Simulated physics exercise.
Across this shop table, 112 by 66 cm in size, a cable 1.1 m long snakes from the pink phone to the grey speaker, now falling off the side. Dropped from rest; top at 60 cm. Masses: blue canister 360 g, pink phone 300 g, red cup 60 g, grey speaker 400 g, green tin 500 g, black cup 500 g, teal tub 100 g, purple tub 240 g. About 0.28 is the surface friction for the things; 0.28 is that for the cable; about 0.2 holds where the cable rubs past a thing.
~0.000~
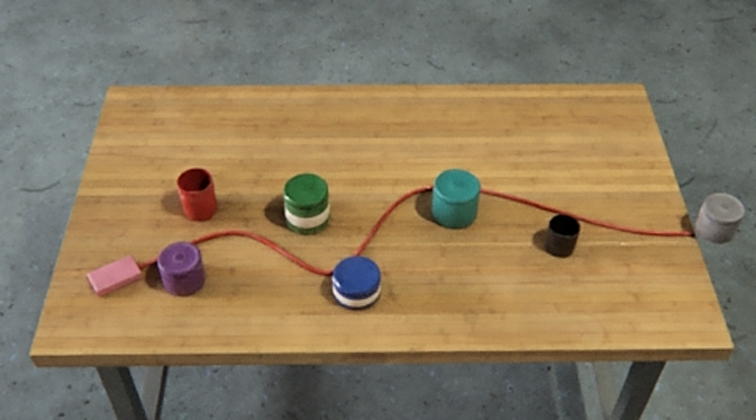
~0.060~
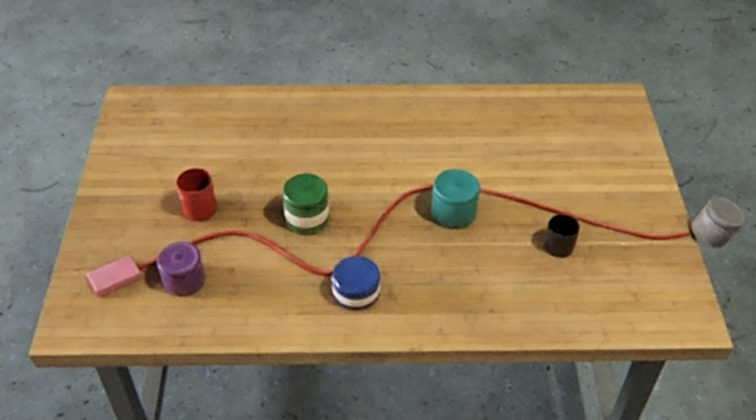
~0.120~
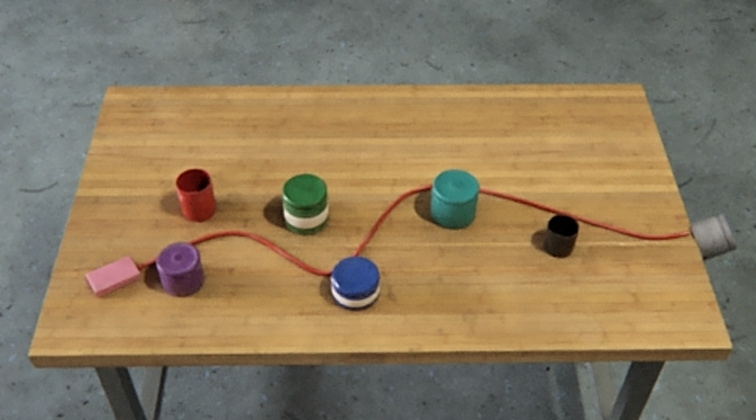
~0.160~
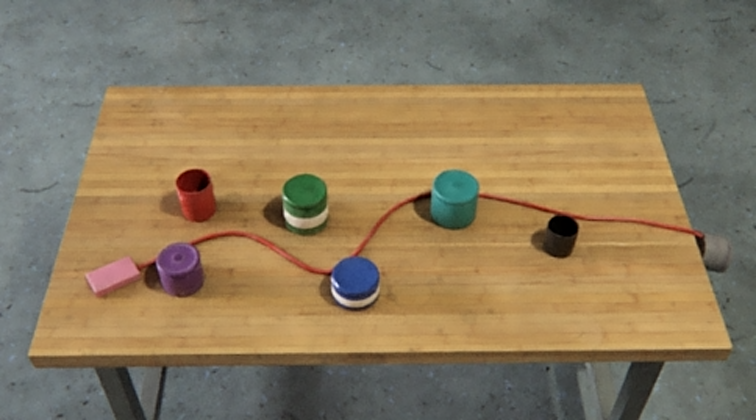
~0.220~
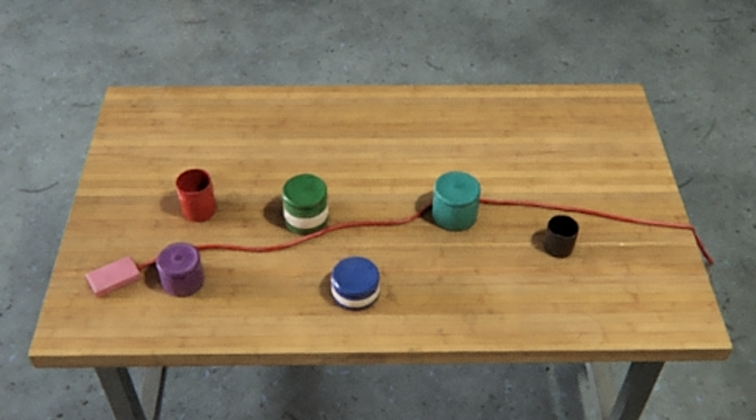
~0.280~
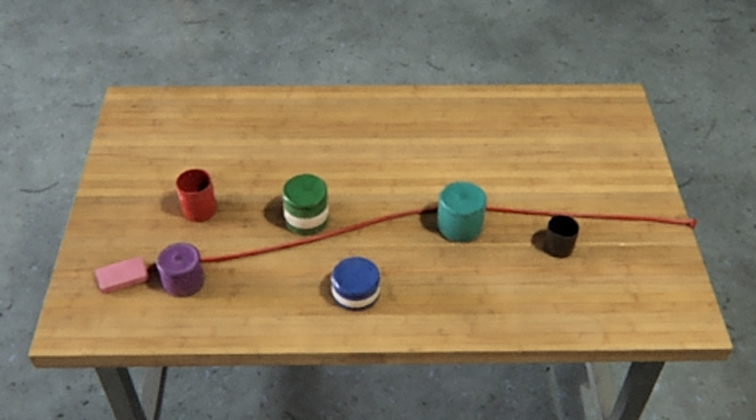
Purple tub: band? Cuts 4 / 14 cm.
Middle.
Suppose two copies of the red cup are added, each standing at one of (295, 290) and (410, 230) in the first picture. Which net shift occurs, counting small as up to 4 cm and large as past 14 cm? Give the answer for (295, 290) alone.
Net shift there: Minor.
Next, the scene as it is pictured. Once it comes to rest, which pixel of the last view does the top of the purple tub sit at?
It comes to rest at about (215, 264).
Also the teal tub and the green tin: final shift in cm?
About: Teal tub over the edge, green tin 4 cm.
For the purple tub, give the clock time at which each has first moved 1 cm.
Estimate for the purple tub: Near 0.34 seconds.
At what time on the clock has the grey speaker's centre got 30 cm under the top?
Close to 0.42 s.
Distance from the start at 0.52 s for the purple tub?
Approx. shift - purple tub 6 cm.
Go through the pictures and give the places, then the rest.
In the first frame, purple tub (179, 257); cable runs through (630, 230) (508, 197) (396, 204) (318, 271) (208, 237).
In the second frame, grey speaker (723, 211); cable runs through (627, 231) (395, 203) (207, 237).
In the third frame, grey speaker (713, 237); cable runs through (627, 232) (395, 204) (207, 238).
In the fourth frame, grey speaker (708, 252); cable runs through (640, 221) (400, 205) (207, 238).
In the fifth frame, teal tub (458, 187); grey speaker (694, 280); cable runs through (691, 227) (210, 247).
In the sixth frame, purple tub (178, 258); cable runs through (599, 216) (352, 228) (224, 258).
After 0.5 s, the cable's tail end at (247, 247); purple tub 6 cm off its start, teal tub 28 cm off its start, pink phone 19 cm off its start.
After 0.7 s, the cable's tail end at (346, 243); purple tub 6 cm off its start, teal tub over the edge, pink phone 36 cm off its start.
After 1.0 s, the cable's tail end at (411, 252); purple tub 6 cm off its start at (215, 263), teal tub over the edge, pink phone 46 cm off its start at (386, 245).
After 1.2 s, the cable's tail end at (417, 252); purple tub 6 cm off its start, teal tub over the edge, pink phone 47 cm off its start.
After 2.4 s, the cable's tail end at (417, 252); purple tub 6 cm off its start at (215, 264), teal tub over the edge, pink phone 47 cm off its start at (392, 245), grey speaker over the edge.
